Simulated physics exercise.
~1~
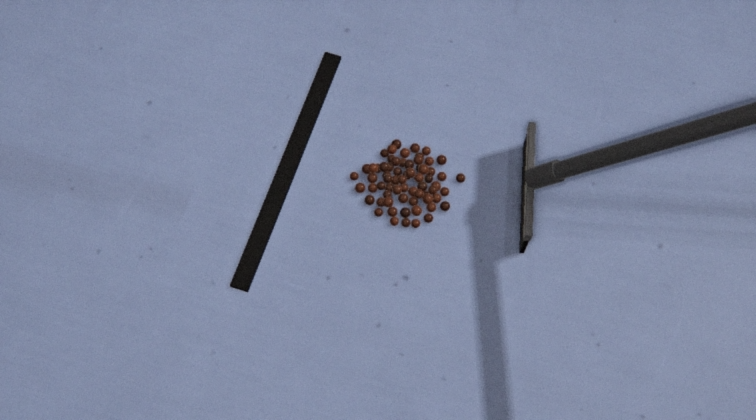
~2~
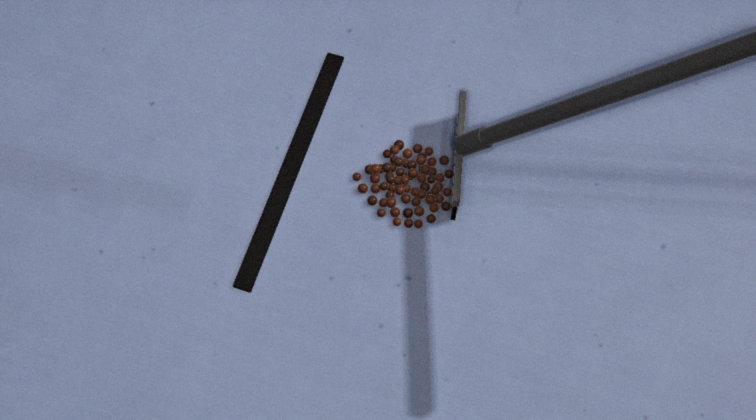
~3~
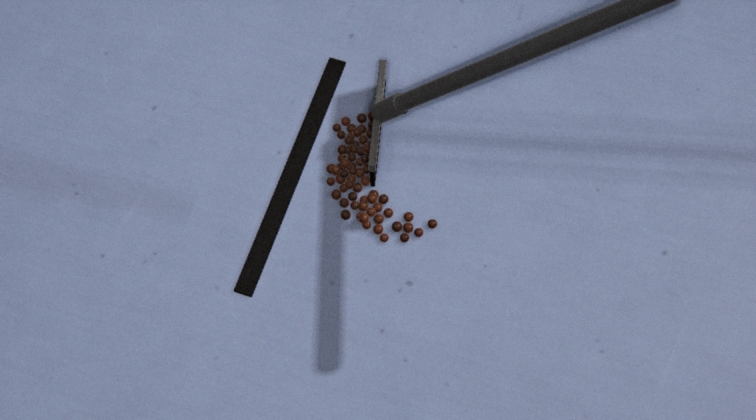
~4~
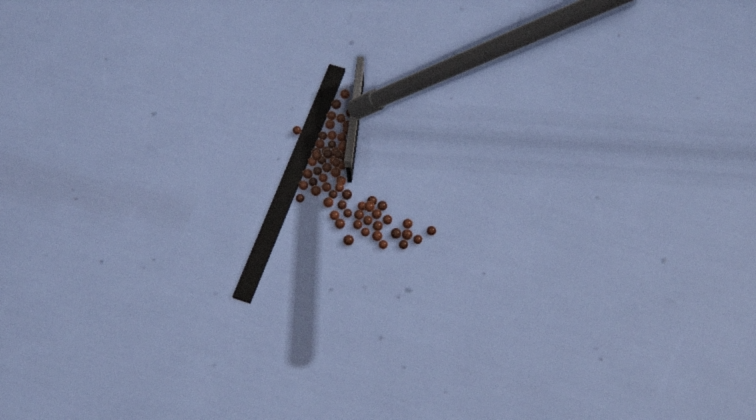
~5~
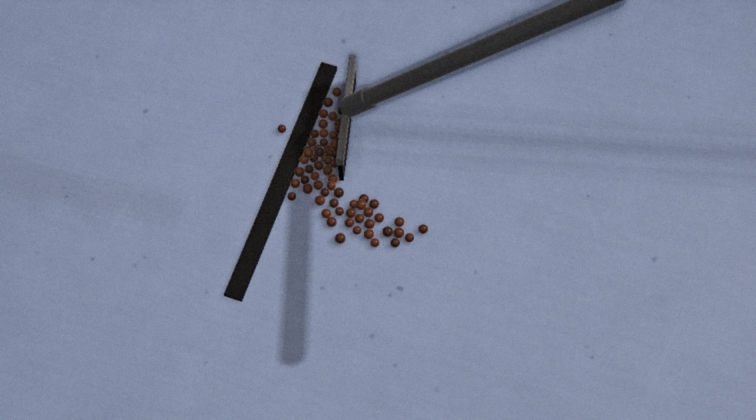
A long-handled squeegee moved left into a cluster of small brown balls and pushed many of them against a dark slanted strip, while others trailed off below its lower end; it stopped close to the strip, with one ball lying just beyond it.
